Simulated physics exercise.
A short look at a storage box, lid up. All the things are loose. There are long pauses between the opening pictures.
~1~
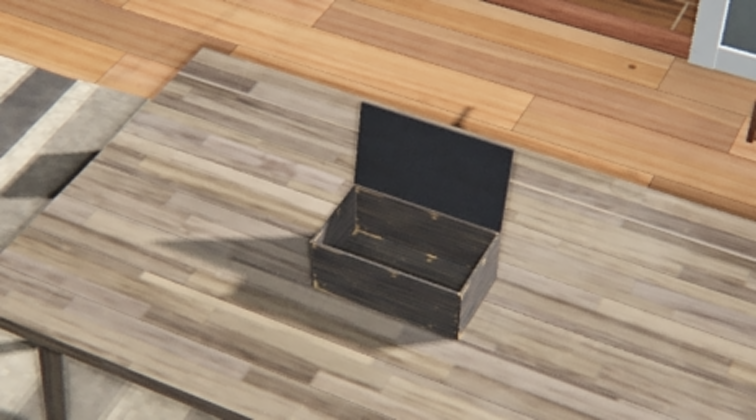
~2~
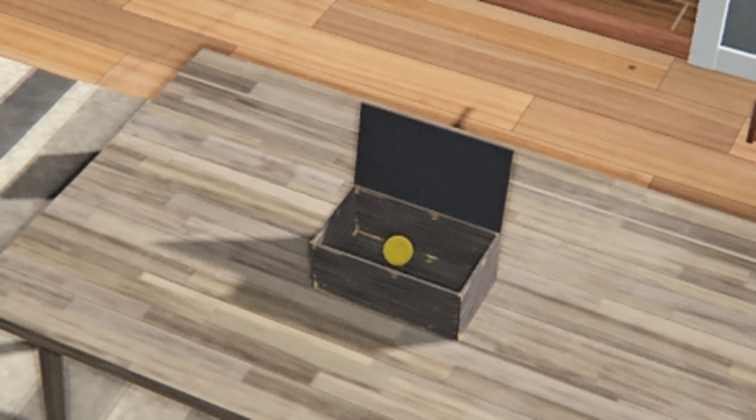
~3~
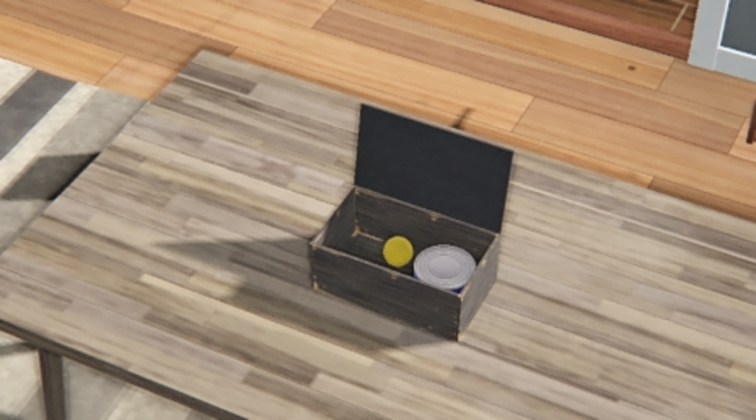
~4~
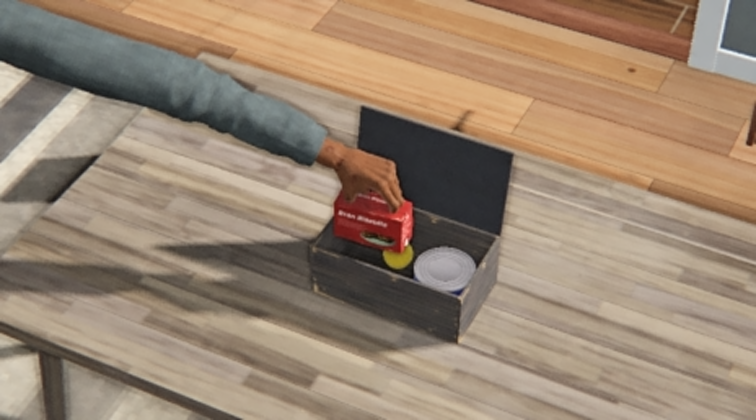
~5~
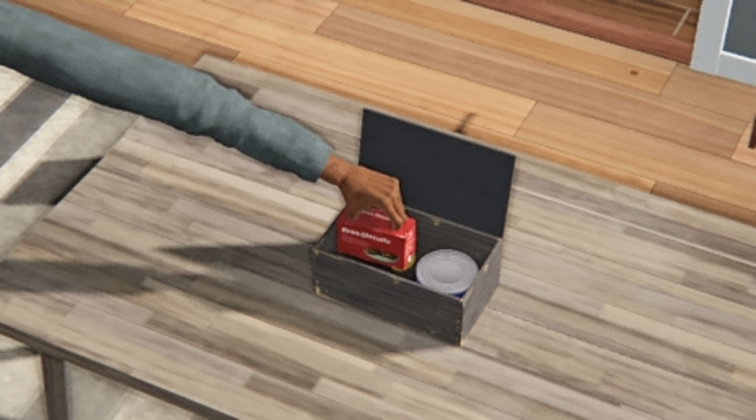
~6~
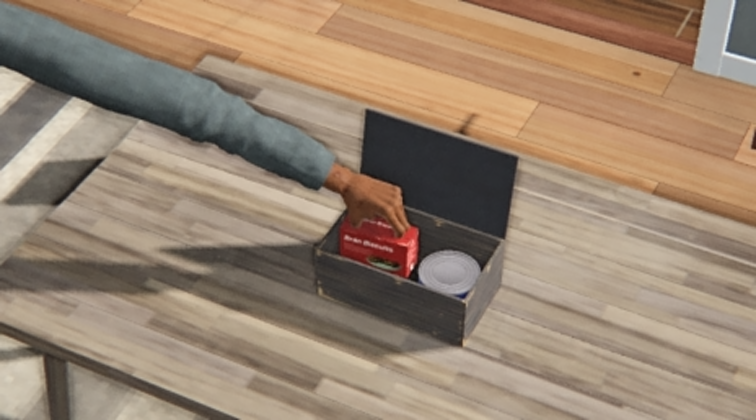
The footage shows an open dark wooden box on a table, empty at first, then holding a round yellow item and later a pale round tub, before a hand lowers a red packet into its left side and keeps holding it.
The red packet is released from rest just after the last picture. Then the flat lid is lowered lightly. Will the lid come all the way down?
Outcome: The lid shuts flat.
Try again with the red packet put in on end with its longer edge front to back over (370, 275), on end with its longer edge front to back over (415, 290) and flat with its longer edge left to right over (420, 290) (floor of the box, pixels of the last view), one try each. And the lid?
First try: It is held up; second try: It closes; third try: It is held up.
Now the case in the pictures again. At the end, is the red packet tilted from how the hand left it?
It keeps its pose.
Then, 1.30 s past the last view, lid 78° above the rim; red packet displaced a little near (379, 269).
Then, 1.80 s past the last view, lid 39° above the rim; red packet displaced a little near (379, 269).
Finally, lid shut; moved from the start, red packet; the other 2 still in place. Final places as the last picture's camera would see them, red packet near (379, 269).
